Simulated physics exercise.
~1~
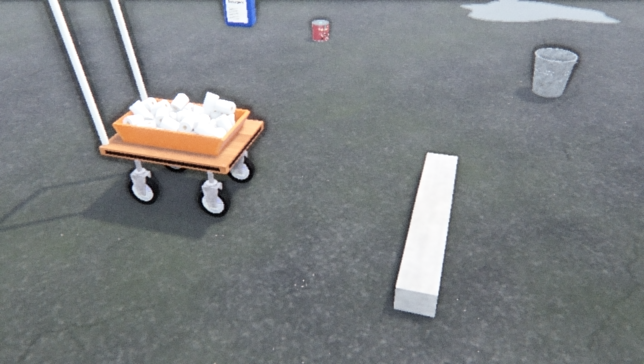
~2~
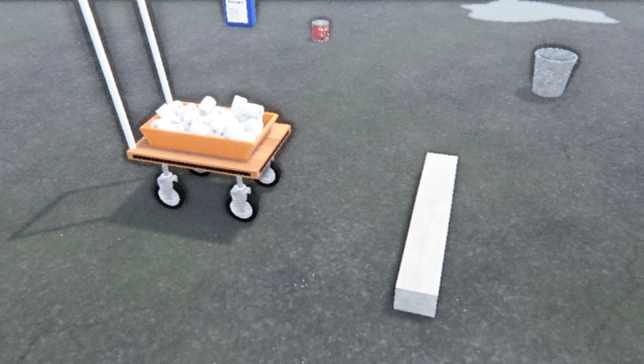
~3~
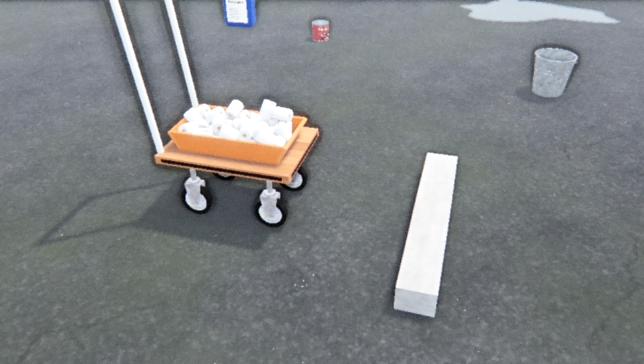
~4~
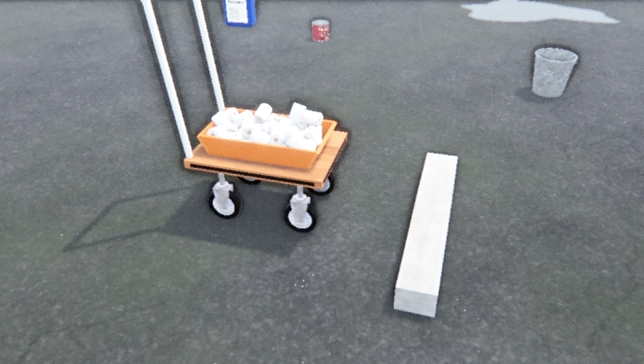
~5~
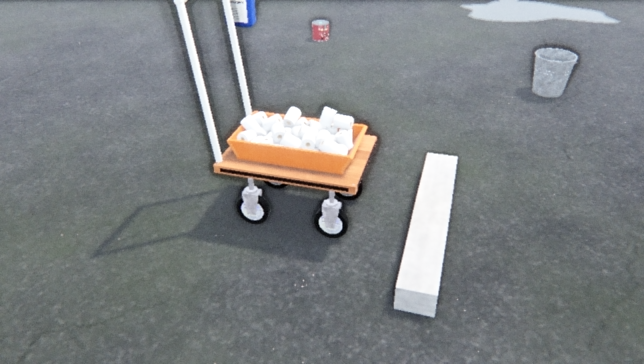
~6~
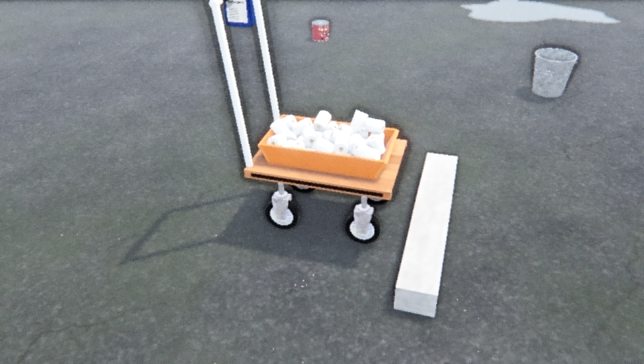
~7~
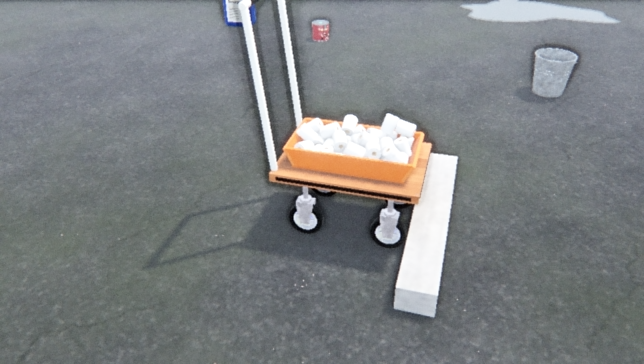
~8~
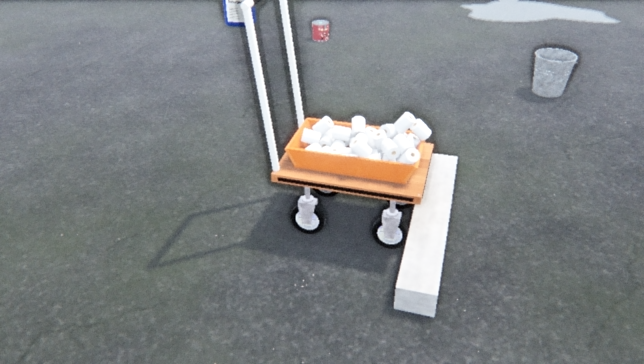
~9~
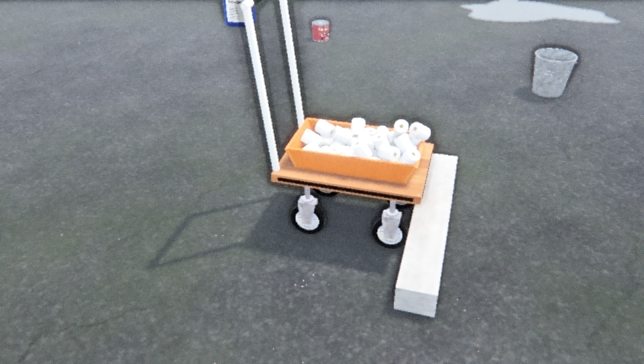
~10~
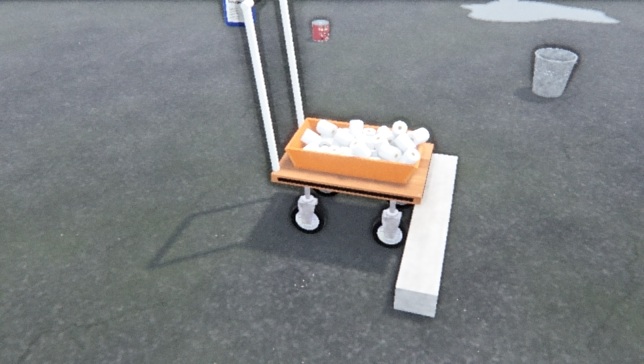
A trolley carrying an orange tote of white rolls moves right and stops against a low kerb.
